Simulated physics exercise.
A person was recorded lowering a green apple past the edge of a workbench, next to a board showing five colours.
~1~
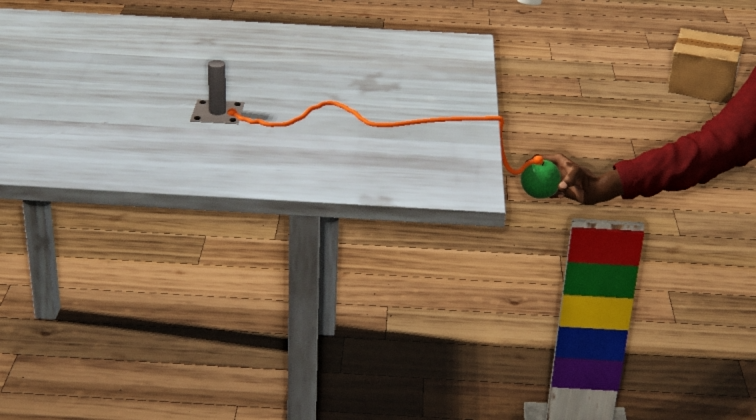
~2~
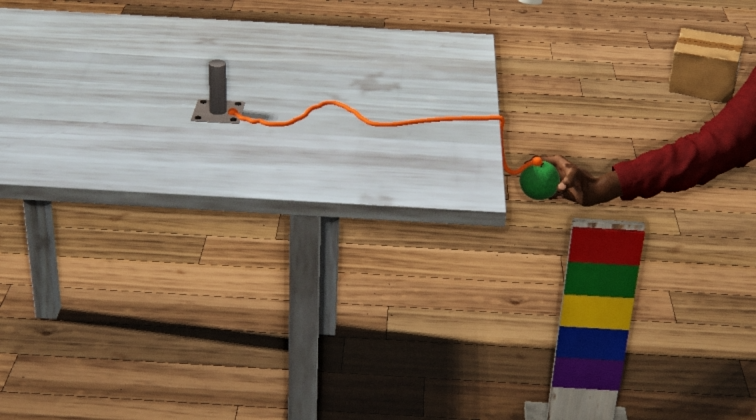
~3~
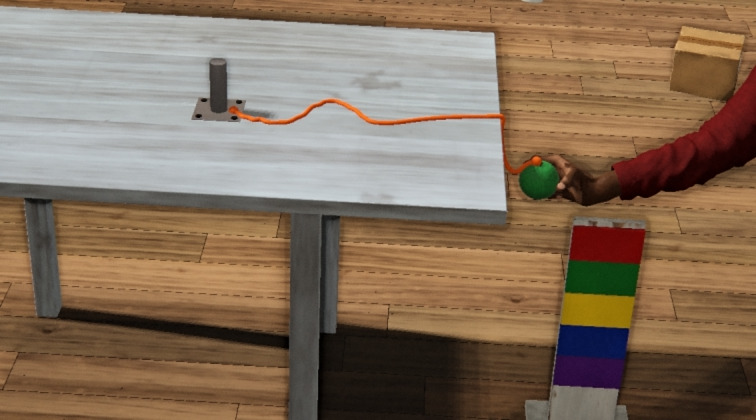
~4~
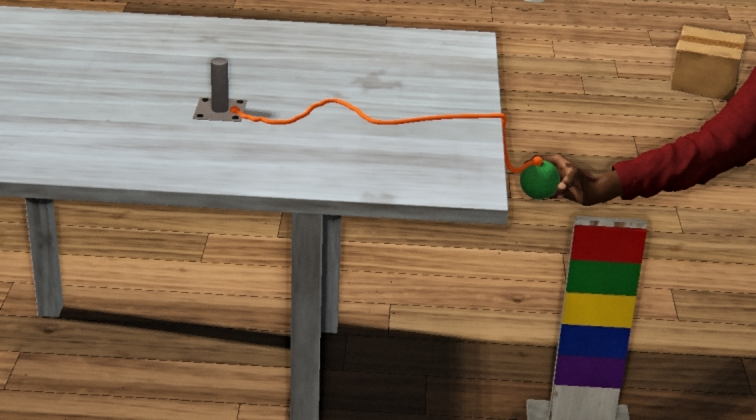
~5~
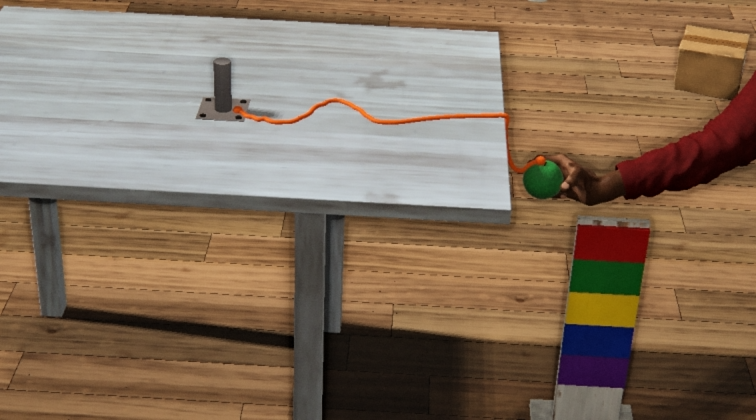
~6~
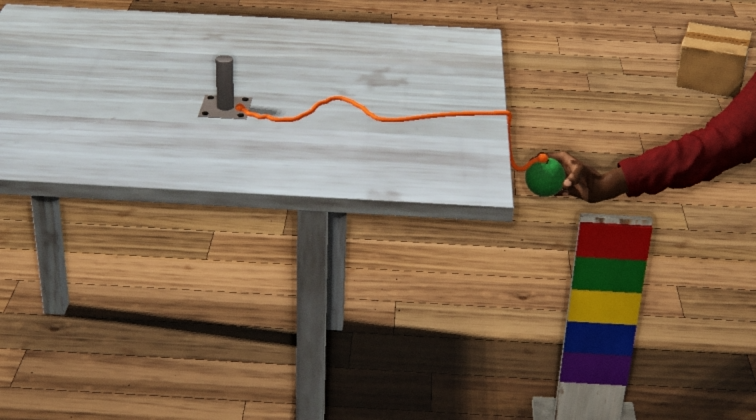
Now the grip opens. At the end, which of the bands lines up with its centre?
The band that lines up is green.
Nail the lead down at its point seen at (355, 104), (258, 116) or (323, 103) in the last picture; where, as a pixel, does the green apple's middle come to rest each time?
(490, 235); (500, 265); (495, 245).
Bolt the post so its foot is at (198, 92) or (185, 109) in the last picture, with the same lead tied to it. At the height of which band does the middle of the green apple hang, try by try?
For the first it would be red, for the second red.
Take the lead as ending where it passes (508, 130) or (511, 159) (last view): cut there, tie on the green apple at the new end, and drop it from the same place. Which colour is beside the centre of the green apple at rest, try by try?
Above them all; red.
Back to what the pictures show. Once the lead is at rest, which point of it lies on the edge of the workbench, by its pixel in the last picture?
It is around (447, 115).
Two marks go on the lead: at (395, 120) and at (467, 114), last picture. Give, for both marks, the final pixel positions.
Point one: (452, 118); point two: (507, 141).
Early on, apple near (467, 257); level with green.
Midway, apple near (501, 269); level with green.
Finally, apple near (500, 272); level with green. Its middle rests at the green band.
